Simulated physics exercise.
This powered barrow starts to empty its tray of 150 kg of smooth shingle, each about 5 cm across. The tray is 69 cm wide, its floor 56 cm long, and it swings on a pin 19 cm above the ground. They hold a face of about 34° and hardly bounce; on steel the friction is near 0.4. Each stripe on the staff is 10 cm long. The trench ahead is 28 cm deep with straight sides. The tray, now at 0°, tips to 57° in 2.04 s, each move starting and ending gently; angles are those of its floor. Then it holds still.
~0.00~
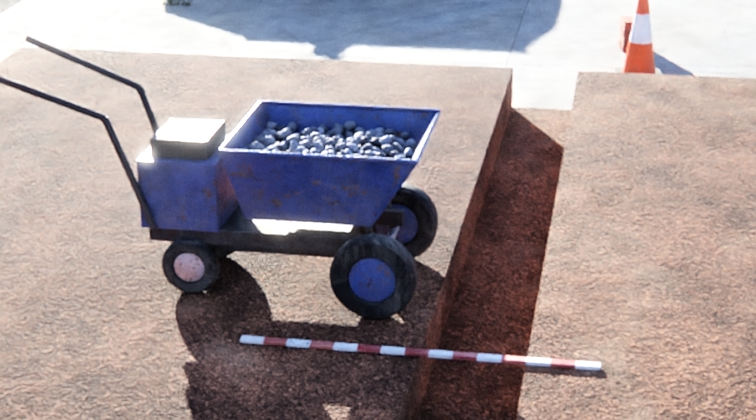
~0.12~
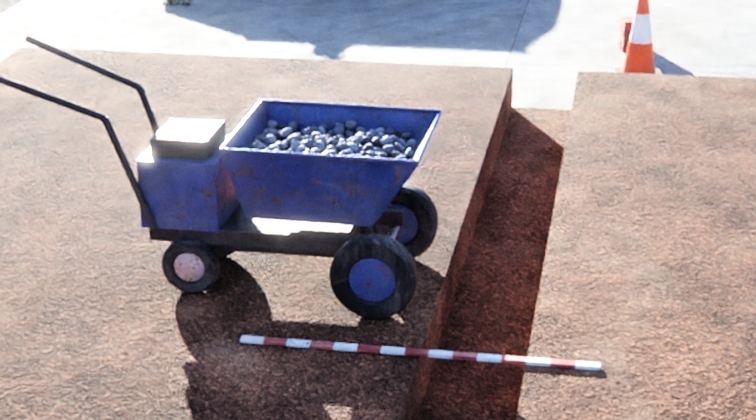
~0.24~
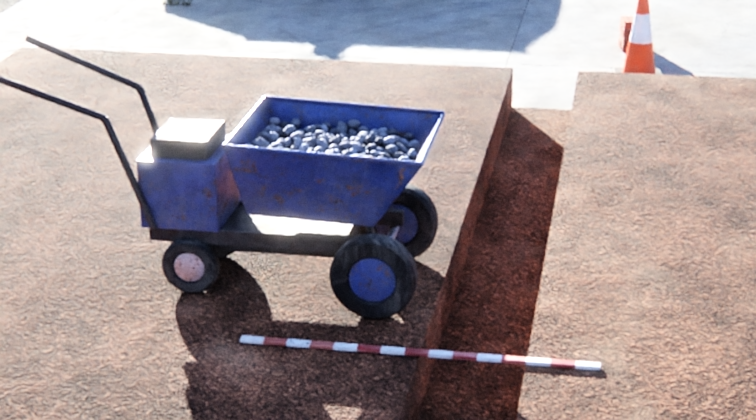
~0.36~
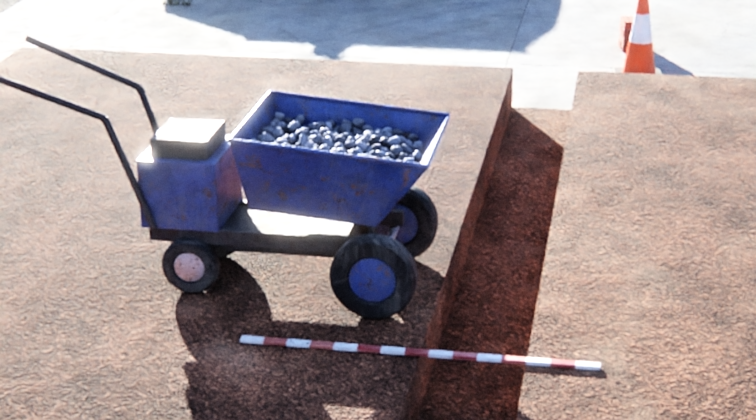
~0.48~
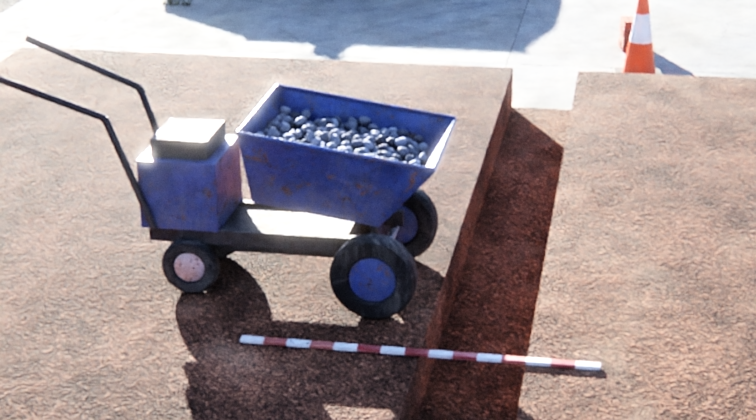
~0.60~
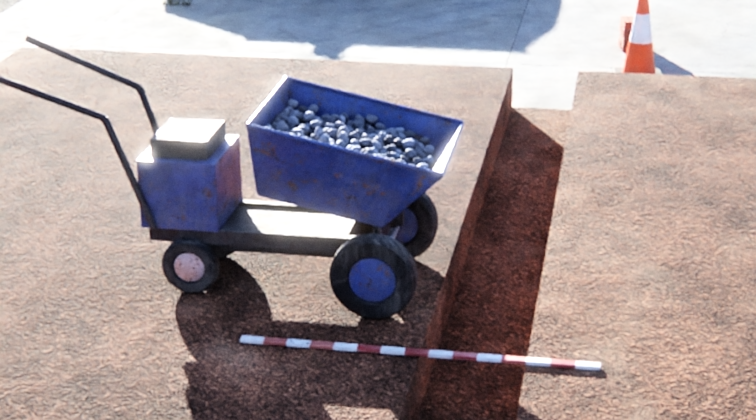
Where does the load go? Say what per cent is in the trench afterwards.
Close to 25 in a hundred.
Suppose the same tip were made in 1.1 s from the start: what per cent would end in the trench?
Then about 25 per cent.
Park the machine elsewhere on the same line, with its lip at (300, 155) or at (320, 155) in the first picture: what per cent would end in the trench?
Near 35 per cent from the first place, 45 from the second.
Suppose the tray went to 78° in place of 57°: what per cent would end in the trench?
Then about 50 per cent.
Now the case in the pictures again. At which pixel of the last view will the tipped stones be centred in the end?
Their middle is at about (531, 336).
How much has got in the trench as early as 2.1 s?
Some 5 per cent.
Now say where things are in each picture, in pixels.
In the first frame, the tray is at 0°, its lip at (417, 162); the top of the load is at (337, 140).
In the second frame, the tray is at 1°, its lip at (418, 163); the top of the load is at (332, 139); the stones move at 0.1 m/s on average.
In the third frame, the tray is at 2°, its lip at (422, 164); the top of the load is at (312, 136); the stones move at 0.1 m/s on average.
In the fourth frame, lip at (427, 167), floor tilted 5°, highest stones at (305, 132); the stones move at 0.2 m/s on average.
In the fifth frame, the tray is at 8°, its lip at (434, 171); the top of the load is at (288, 124); the stones move at 0.3 m/s on average.
In the sixth frame, lip at (443, 175), floor tilted 12°, highest stones at (296, 118); the stones move at 0.3 m/s on average.
After 1.5 s the floor is at 48°; 100 % in the tray; the foremost stones are at (489, 207).
After 2.1 s the floor is at 57°; 86 % in the tray, 5 % in the trench, 9 % past the trench; the foremost stones are at (600, 304).
After 2.5 s the floor is at 57°; 72 % in the tray, 9 % in the trench, 18 % past the trench; the foremost stones are at (657, 298).
After 4.4 s the floor is at 57°; 53 % in the tray, 25 % in the trench, 22 % past the trench; the foremost stones are at (708, 299).
